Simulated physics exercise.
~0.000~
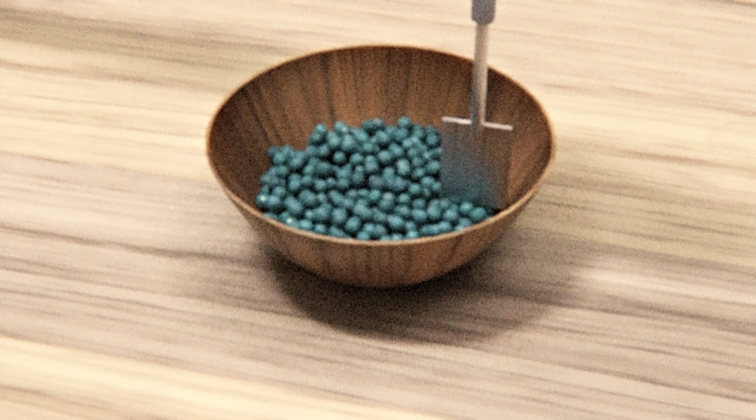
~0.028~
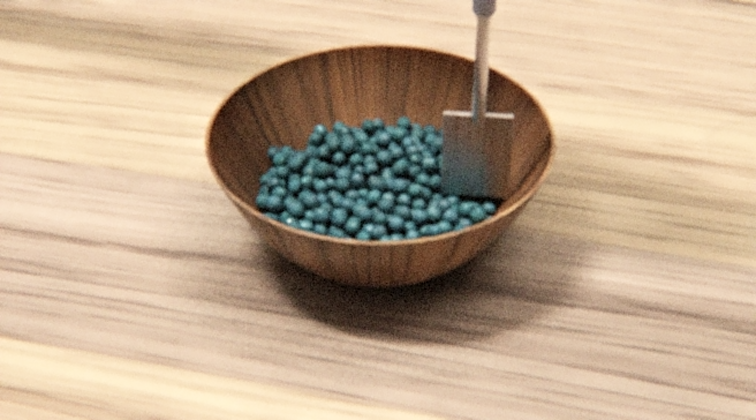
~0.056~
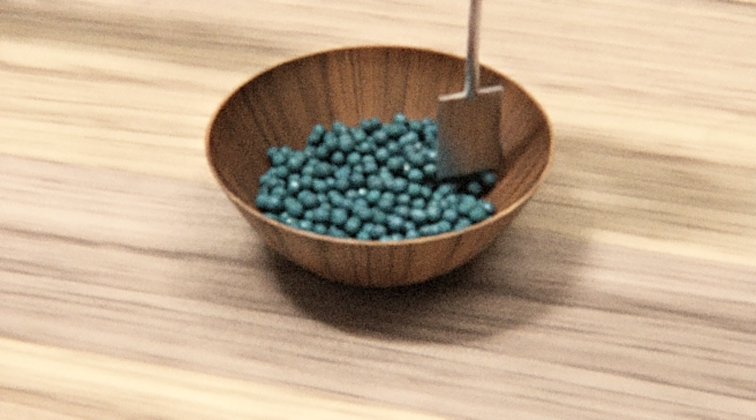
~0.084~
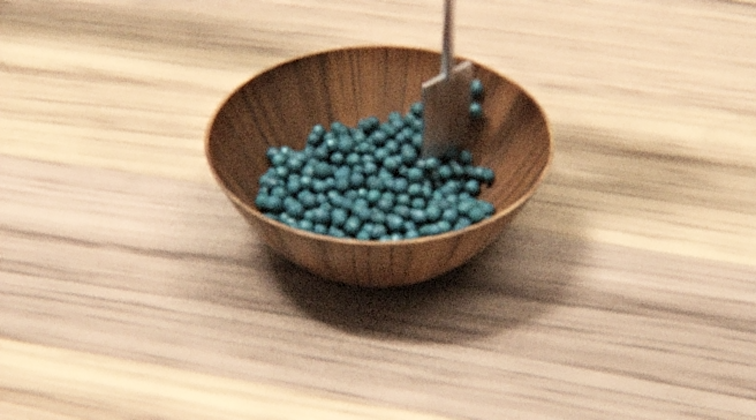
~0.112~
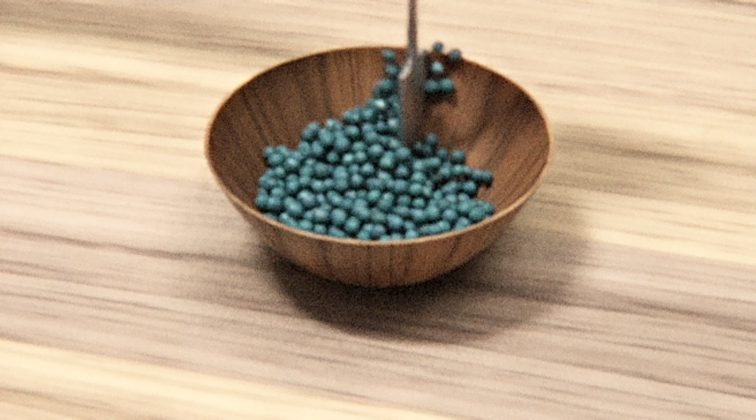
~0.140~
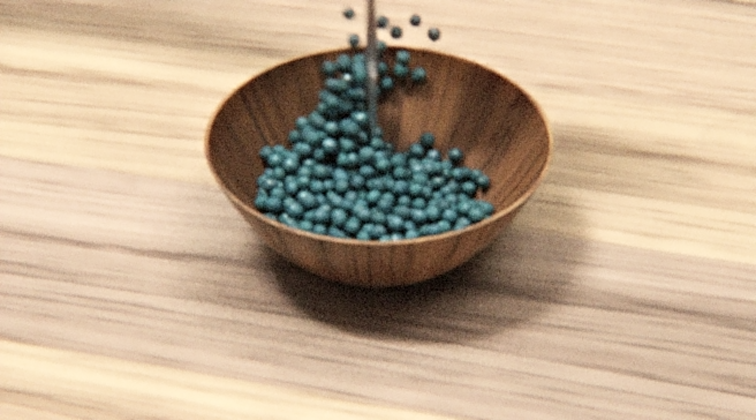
A spatula sweeps leftward around the back of a wooden bowl, flinging teal beads upward.
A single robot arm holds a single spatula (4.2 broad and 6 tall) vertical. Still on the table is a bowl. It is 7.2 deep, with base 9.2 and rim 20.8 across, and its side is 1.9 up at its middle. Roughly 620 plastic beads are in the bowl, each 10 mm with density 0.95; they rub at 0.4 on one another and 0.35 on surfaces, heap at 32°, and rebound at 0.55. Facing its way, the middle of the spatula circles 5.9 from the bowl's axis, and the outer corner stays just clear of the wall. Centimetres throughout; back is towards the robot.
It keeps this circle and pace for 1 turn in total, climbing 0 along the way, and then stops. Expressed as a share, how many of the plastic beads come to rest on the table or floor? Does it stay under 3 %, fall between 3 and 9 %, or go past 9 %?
It goes past 9 %.
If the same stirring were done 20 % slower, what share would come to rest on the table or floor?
Roughly 10 per cent.
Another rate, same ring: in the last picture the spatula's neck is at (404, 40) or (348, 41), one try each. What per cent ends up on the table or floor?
So, roughly 10 percent the first time and 20 percent the second.
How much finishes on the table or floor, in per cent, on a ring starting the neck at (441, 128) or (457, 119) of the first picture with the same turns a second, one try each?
Near 10 and 20 in a hundred, one try each.
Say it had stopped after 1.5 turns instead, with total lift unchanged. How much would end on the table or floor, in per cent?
It would be around 20 percent.
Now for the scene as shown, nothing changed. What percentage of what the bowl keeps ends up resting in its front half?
I'd put it at roughly 45 per cent.
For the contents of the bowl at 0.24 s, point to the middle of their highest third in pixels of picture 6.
The upper third is centred close to (317, 204).
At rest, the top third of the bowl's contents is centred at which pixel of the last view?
Centre, approx.: (413, 175).
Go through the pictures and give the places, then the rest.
The first picture shows spatula neck at (478, 102), 0° round; upper third of the load around (374, 186), from x 265 to 500, top at y 125; 619 in the bowl.
The second picture shows spatula neck at (480, 93), 9° round; upper third of the load around (373, 183), from x 265 to 500, top at y 125.
The third picture shows spatula neck at (472, 72), 32° round; upper third of the load around (375, 176), from x 265 to 495, top at y 120.
The fourth picture shows spatula neck at (448, 53), 58° round; upper third of the load around (374, 174), from x 265 to 490, top at y 85.
The fifth picture shows spatula neck at (412, 41), 83° round; upper third of the load around (372, 173), from x 265 to 485, top at y 45.
The sixth picture shows spatula neck at (371, 39), 108° round; upper third of the load around (355, 173), from x 265 to 485, top at y 15; 617 in the bowl, 2 in flight or on the tool.
By 0.24 s, 202° round, highest piece 12 above the table; 591 in the bowl, 28 in flight or on the tool.
By 0.35 s, 295° round, highest piece 11 above the table; 560 in the bowl, 21 on the table or floor, 38 in flight or on the tool.
By 0.60 s, 0° round, highest piece 6 above the table; 519 in the bowl, 94 on the table or floor, 6 in flight or on the tool.
By 1.30 s, 0° round, highest piece 6 above the table; 519 in the bowl, 100 on the table or floor.
Final count, 519 in the bowl, 100 on the table or floor. That is 16 % on the table or floor.
